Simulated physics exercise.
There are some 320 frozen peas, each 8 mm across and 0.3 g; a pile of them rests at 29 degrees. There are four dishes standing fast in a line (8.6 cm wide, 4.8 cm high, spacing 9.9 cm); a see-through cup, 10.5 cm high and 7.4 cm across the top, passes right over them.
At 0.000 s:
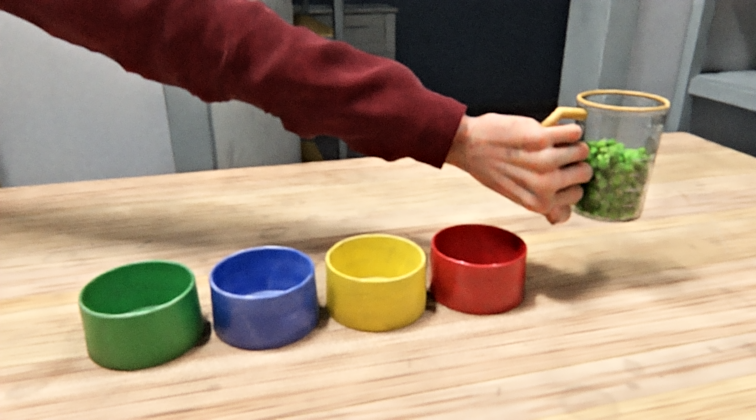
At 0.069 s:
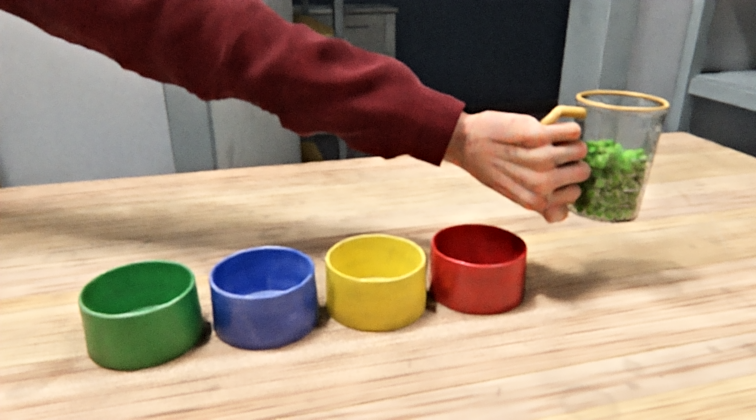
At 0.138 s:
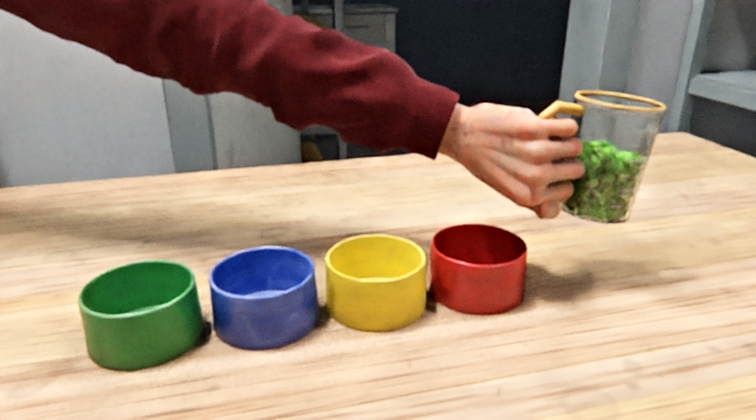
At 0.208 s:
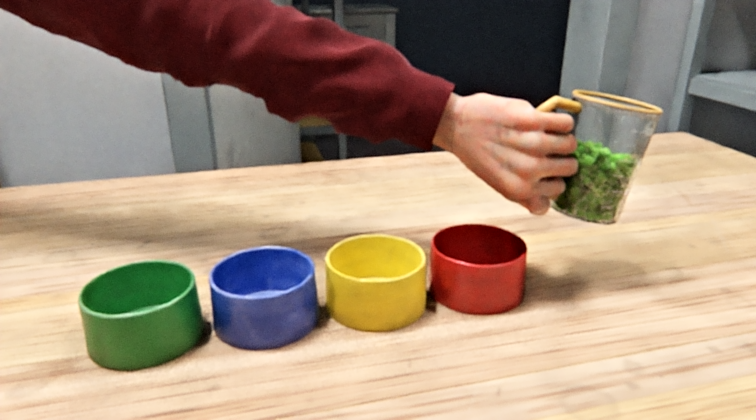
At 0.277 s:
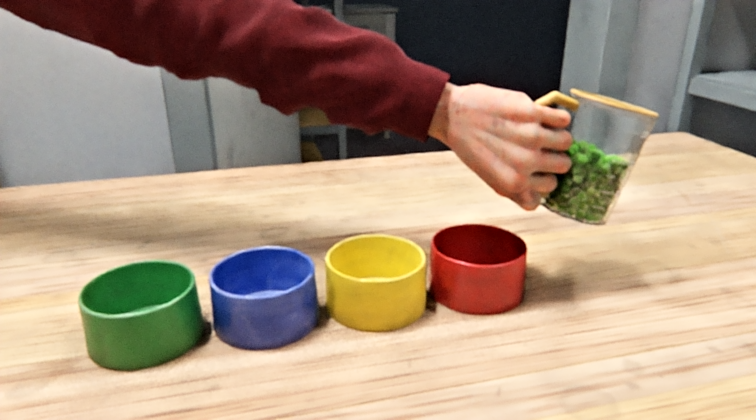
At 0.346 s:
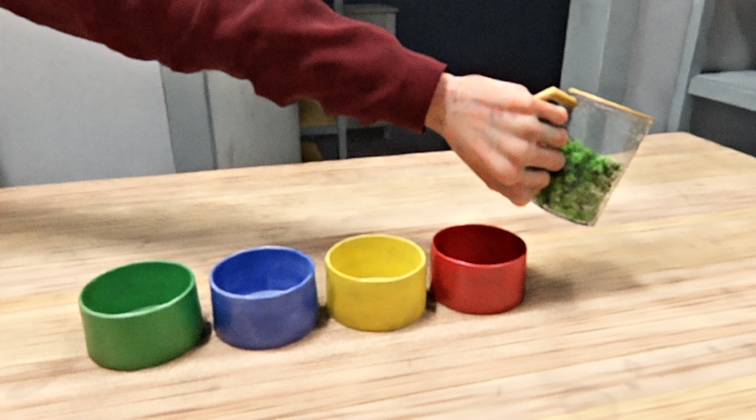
A hand in a dark red sleeve held a clear cup of small green pieces beyond four colored dishes on a wooden table, then moved it slightly left while tilting it to the right.
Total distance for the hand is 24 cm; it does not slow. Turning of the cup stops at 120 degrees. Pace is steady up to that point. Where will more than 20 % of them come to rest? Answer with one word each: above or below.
Red dish above, blue dish below, green dish below, yellow dish below, counter below.
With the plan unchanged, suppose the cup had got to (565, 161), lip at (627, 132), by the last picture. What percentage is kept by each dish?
Then red 90, blue 0, green 0, and yellow 10.
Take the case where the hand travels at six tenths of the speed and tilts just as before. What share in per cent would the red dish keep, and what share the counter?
Red 0, counter 100.
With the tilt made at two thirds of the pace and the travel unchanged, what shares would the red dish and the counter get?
In that case I'd put red at 30 and the counter at 40.
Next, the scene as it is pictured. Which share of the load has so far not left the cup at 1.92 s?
Some 15 per cent.
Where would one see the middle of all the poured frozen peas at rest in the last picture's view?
After settling, the middle sits near (477, 265).
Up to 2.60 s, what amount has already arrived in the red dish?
About 95 per cent by then.
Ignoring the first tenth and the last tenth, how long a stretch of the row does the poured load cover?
Length: About 5 cm.
After 1.29 s, tilt 87 degrees; cup holds 100 %.
After 1.92 s, tilt 120 degrees; cup holds 15 %, red 80 %.
Then, at 2.60 s, tilt 120 degrees; cup holds 0 %, red 95 %.
By 2.9 s all is still; red 100 %, blue 0 %, green 0 %, yellow 0 %, counter 5 %.
